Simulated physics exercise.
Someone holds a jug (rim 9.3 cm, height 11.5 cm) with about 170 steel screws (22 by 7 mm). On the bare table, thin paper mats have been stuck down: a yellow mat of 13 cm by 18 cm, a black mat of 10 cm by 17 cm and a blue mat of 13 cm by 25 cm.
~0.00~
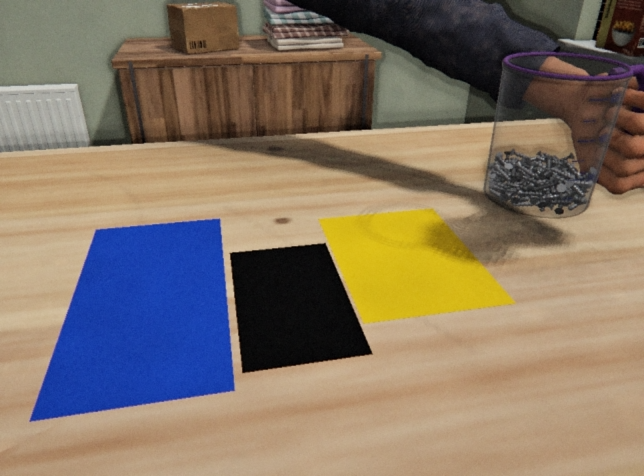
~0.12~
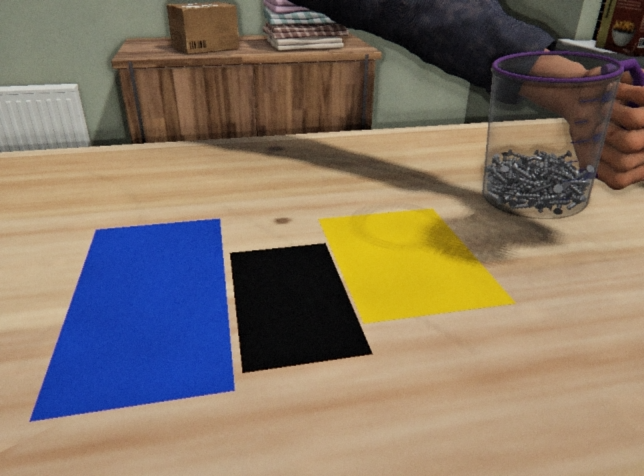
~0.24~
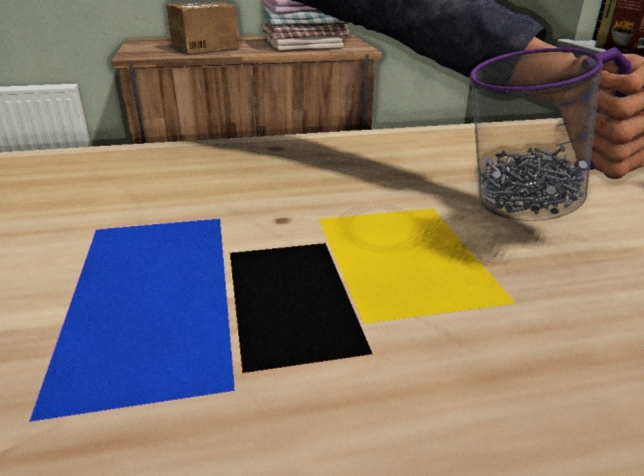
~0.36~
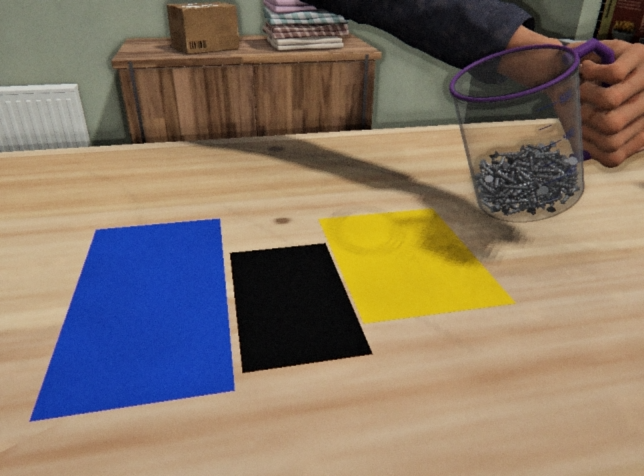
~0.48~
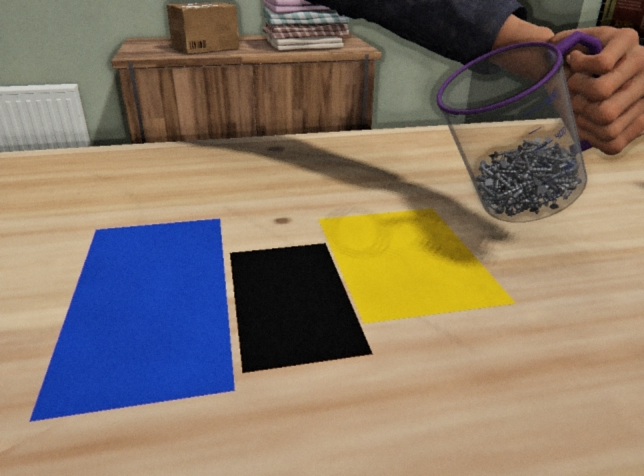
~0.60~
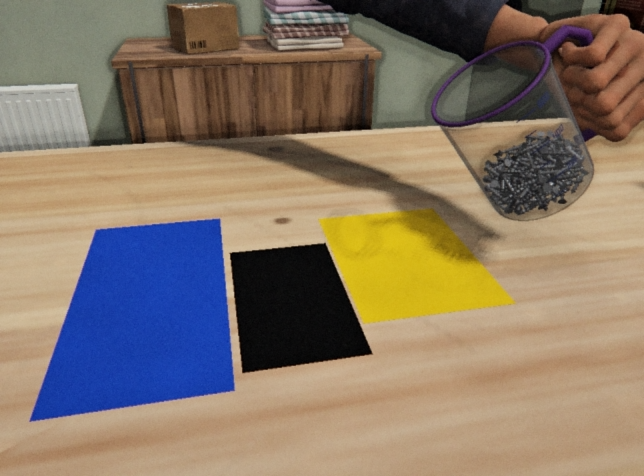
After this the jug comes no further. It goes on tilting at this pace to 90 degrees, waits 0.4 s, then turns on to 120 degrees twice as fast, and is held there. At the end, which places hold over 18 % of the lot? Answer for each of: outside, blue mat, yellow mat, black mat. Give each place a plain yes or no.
Place by place: Off the mats no, blue mat no, yellow mat yes, black mat no.
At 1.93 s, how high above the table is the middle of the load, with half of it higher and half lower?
Height: Some 10 cm.
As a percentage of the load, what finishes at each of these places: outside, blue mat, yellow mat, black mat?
Outside 5 %, blue mat 0 %, yellow mat 90 %, black mat 5 %.
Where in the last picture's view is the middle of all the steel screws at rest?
(409, 264) or so.
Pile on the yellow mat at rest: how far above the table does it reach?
Near 2.0 cm.
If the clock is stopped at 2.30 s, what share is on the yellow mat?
Roughly 25 percent so far.
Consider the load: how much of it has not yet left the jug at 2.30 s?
Roughly 75 percent of the load.
Then, at 1.11 s, tilt 73 degrees; jug 100 %; middle of all pieces on or above the table near (546, 158).
After 1.54 s, tilt 90 degrees; jug 100 %; middle of all pieces on or above the table near (542, 157).
After 1.93 s, tilt 97 degrees; jug 100 %; middle of all pieces on or above the table near (545, 153).
Then, at 2.30 s, tilt 120 degrees; jug 75 %, yellow mat 25 %; middle of all pieces on or above the table near (486, 191).
By 3.3 s all is still; blue mat 0 %, black mat 5 %, outside 5 %, jug 0 %, yellow mat 90 %.
